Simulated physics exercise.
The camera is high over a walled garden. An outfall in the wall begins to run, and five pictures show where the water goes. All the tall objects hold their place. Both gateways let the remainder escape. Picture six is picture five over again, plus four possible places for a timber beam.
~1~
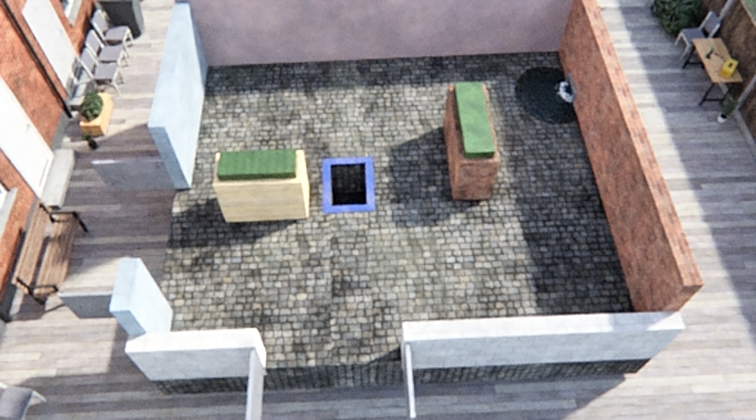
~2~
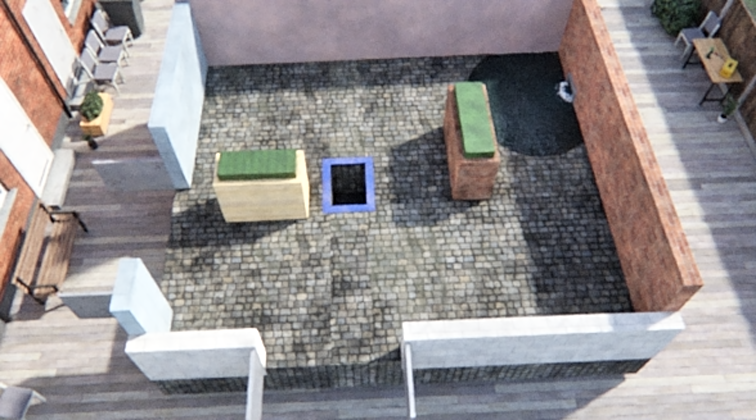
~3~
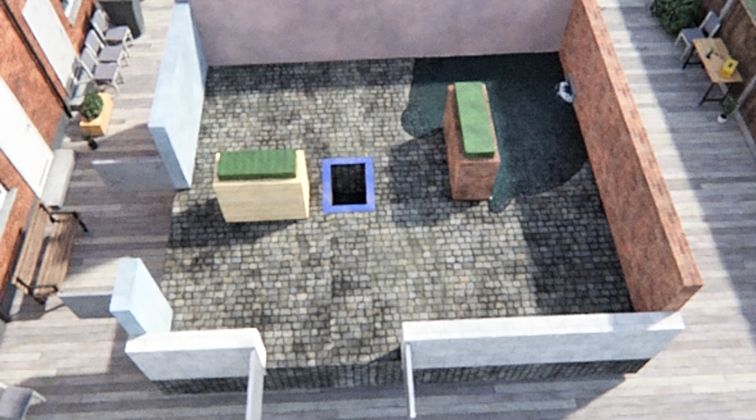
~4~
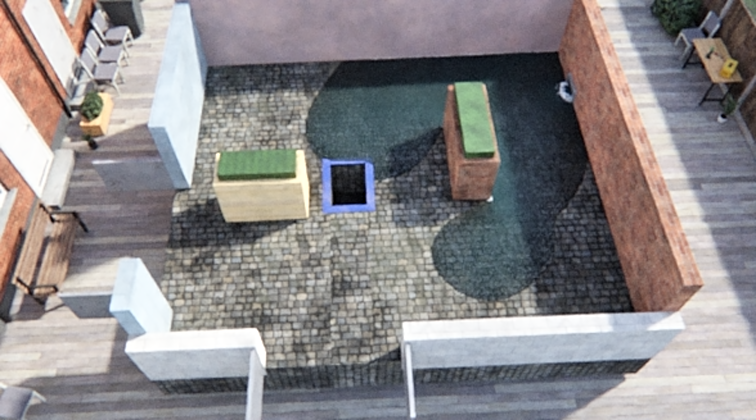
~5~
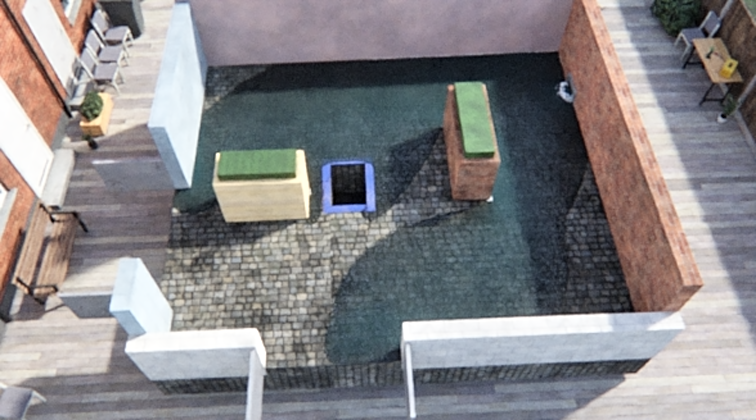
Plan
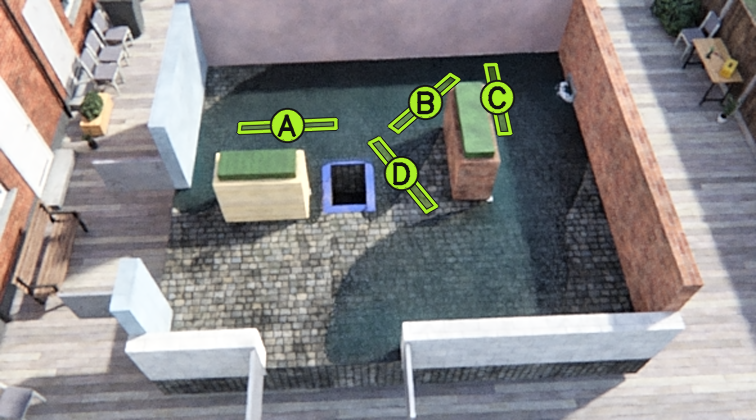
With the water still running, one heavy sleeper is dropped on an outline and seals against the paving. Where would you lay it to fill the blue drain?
The answer is place B.
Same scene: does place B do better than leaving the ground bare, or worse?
It is better.
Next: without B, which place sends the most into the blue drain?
It is A.
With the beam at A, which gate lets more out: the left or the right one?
The left gate.
In lime, A from (239, 128) to (335, 123); B from (394, 129) to (454, 76); C from (504, 133) to (490, 64); D from (374, 140) to (431, 209).
Choosing A, about 17 % of the stream goes into the blue drain, about 83 % out by the gates.
Choosing B, about 26 % of the stream goes into the blue drain, about 74 % out by the gates.
Choosing C, about 5 % of the stream goes into the blue drain, about 95 % out by the gates.
Choosing D, about 3 % of the stream goes into the blue drain, about 96 % out by the gates.
